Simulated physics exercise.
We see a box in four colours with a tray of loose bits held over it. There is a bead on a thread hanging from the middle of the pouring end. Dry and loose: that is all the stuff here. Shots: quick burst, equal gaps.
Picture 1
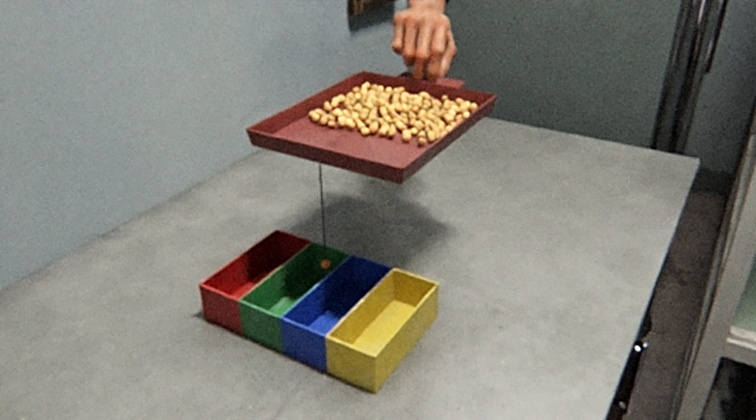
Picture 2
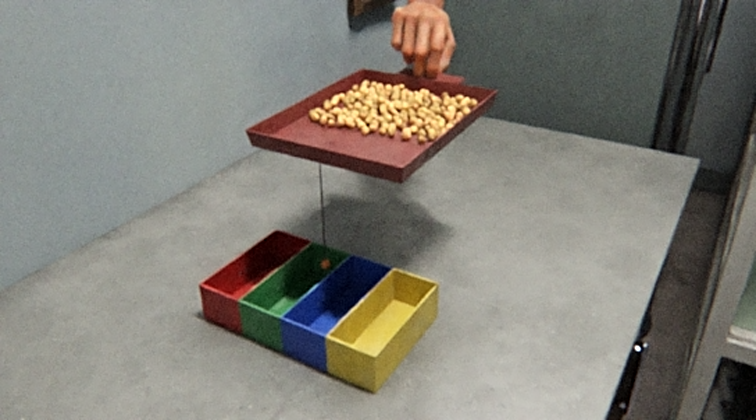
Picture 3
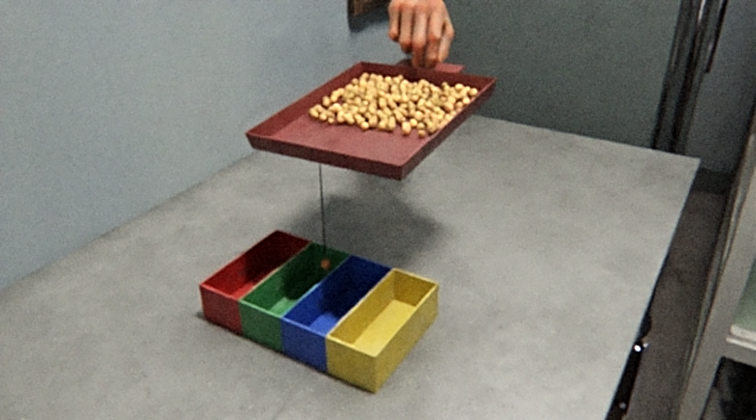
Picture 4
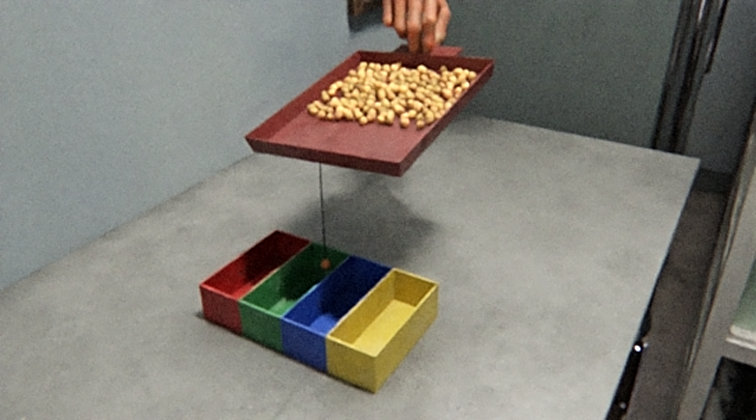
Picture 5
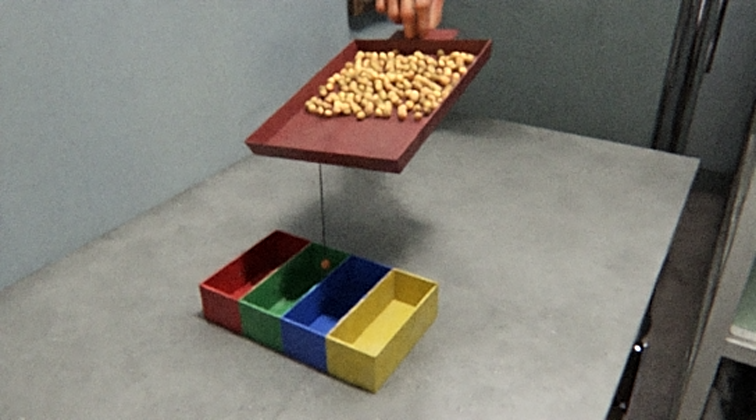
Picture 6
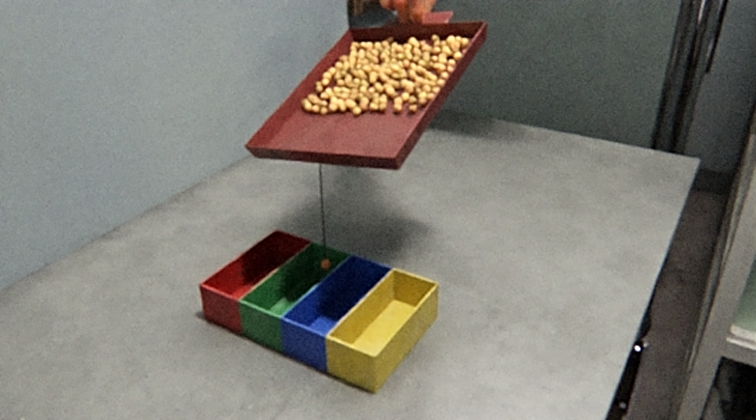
A hand raised the back of a dark red tray of dried chickpeas, slanting it more and more steeply above a box with red, green, blue and yellow sections, while the chickpeas stayed bunched together.
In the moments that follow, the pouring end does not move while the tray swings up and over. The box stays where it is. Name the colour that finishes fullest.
Red.
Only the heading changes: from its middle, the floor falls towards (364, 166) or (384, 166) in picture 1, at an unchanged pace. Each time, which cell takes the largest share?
The yellow cell, then the cell in yellow.
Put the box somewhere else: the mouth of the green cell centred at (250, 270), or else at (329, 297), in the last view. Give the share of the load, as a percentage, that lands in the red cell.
You'd get near 10 per cent and afterwards near 20 per cent.
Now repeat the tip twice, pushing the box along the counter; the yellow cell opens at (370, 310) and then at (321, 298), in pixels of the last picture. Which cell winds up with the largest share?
That red cell, then the cell in green.
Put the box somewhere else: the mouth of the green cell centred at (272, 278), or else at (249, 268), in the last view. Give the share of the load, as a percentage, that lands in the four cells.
You'd get 100 per cent first and 100 per cent second.
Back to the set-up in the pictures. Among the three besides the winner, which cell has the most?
That would be the cell in green, just behind the top one.
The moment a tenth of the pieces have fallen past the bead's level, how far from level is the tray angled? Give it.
Approx. 75° from level.
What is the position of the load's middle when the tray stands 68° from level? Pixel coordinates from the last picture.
(285, 139).
Just after the last frame, tray tipped steeply; the larger part on the tray; just a few in the red cell; about a tenth falling or outside the box.
A moment on, tray tipped past a quarter turn; roughly a quarter on the tray; roughly a third in the red cell; about a tenth in the green cell; roughly a third falling or outside the box.
Further on, tray tipped past a quarter turn; roughly two thirds in the red cell; roughly a quarter in the green cell; about a tenth falling or outside the box.
When it is over, tray tipped past a quarter turn; roughly two thirds in the red cell; roughly a quarter in the green cell; not one in the yellow cell; not one in the blue cell; about a tenth outside the box.
